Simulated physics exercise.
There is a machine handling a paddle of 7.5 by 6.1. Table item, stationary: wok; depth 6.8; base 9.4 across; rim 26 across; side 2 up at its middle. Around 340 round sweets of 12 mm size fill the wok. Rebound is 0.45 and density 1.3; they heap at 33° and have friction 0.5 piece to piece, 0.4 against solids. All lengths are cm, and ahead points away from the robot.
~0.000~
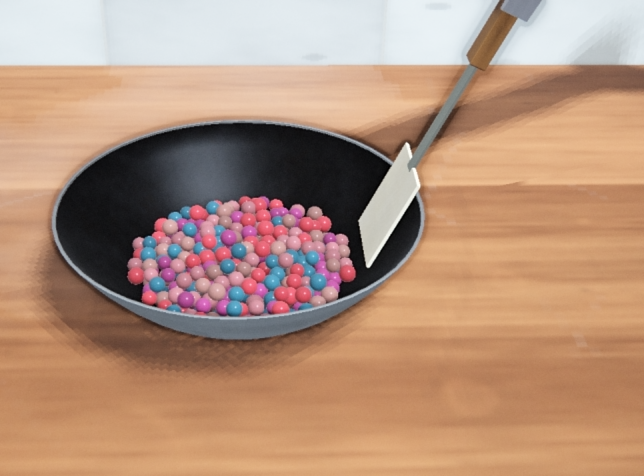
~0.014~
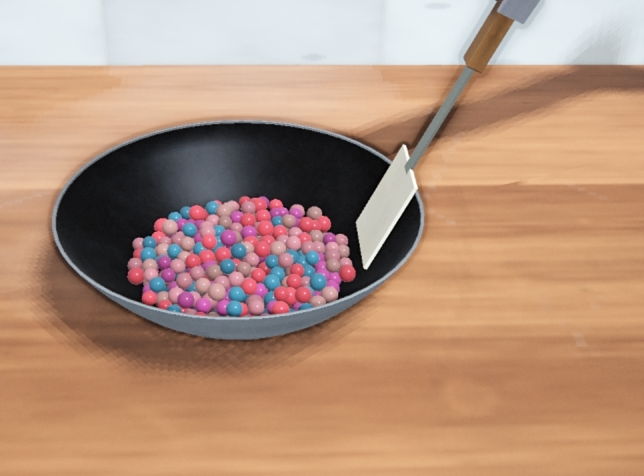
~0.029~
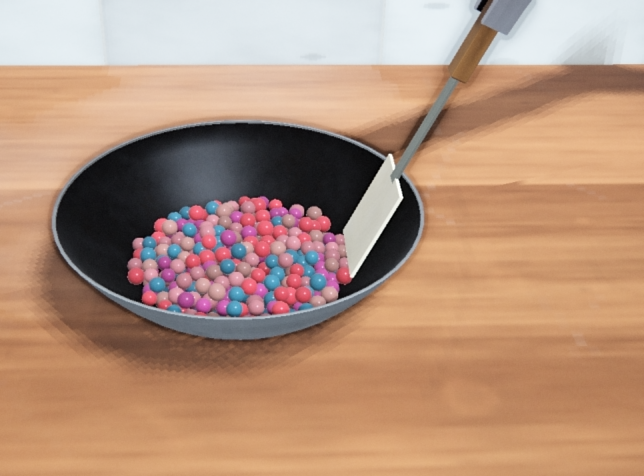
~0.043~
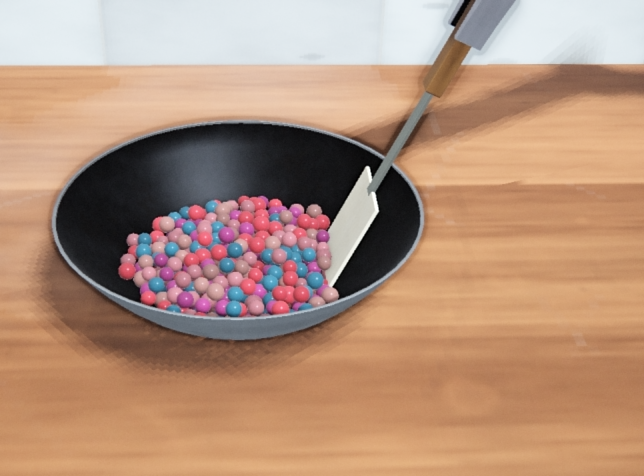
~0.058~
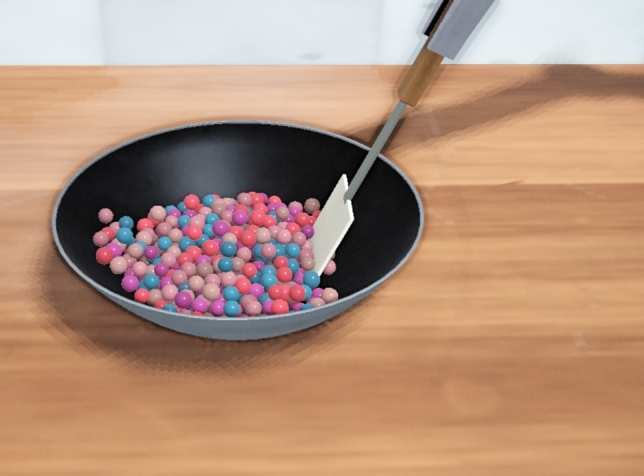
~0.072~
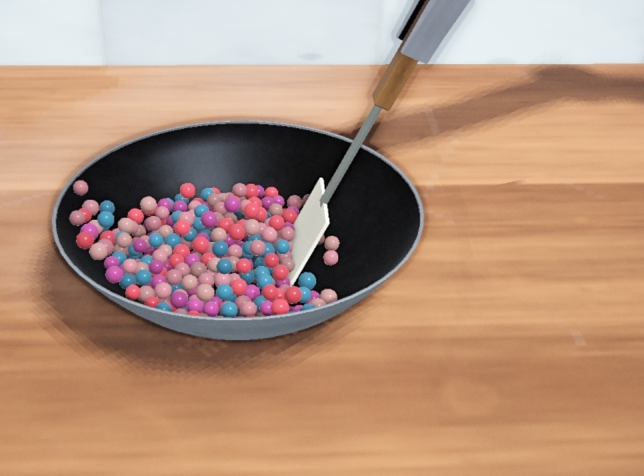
A robotic arm, only partly seen at the upper right, holds a pale flat paddle by its brown handle at the right of a black wok on a wooden counter, viewed from slightly above by a still camera. Small round sweets in pink, red, blue and purple lie heaped in the wok, before a pale wall. The paddle moves left into the heap, pushing sweets up the left side while a few remain at its right.
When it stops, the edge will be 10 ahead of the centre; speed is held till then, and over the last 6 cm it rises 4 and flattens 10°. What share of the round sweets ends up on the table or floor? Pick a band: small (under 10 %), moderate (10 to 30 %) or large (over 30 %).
The share is large, over 30 %.
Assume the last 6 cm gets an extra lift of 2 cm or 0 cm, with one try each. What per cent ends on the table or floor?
I'd say close to 45 percent for the first and close to 45 percent for the second.
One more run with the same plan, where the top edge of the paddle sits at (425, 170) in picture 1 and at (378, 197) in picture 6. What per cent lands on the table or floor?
Close to 25 in a hundred.
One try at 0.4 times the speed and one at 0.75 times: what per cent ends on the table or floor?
First try around 20 %, second try around 35 %.
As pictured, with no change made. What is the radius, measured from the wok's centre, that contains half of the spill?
54 cm or so.
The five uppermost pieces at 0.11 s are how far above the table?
10 cm.
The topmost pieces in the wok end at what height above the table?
It reaches roughly 5.0 cm.
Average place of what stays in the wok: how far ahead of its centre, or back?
Some 2.5 cm ahead of the centre.
By 0.11 s, sloping 65°, highest piece 12 above the table; 336 in the wok, 5 on the blade or in flight.
By 0.14 s, sloping 62°, highest piece 15 above the table; 328 in the wok, 13 on the blade or in flight.
By 0.36 s, sloping 55°, highest piece 25 above the table; 207 in the wok, 42 on the table or floor, 92 on the blade or in flight.
By 1.41 s, sloping 55°, highest piece 4 above the table; 207 in the wok, 134 on the table or floor.
Final count, 207 in the wok, 134 on the table or floor. That is 39 % on the table or floor.
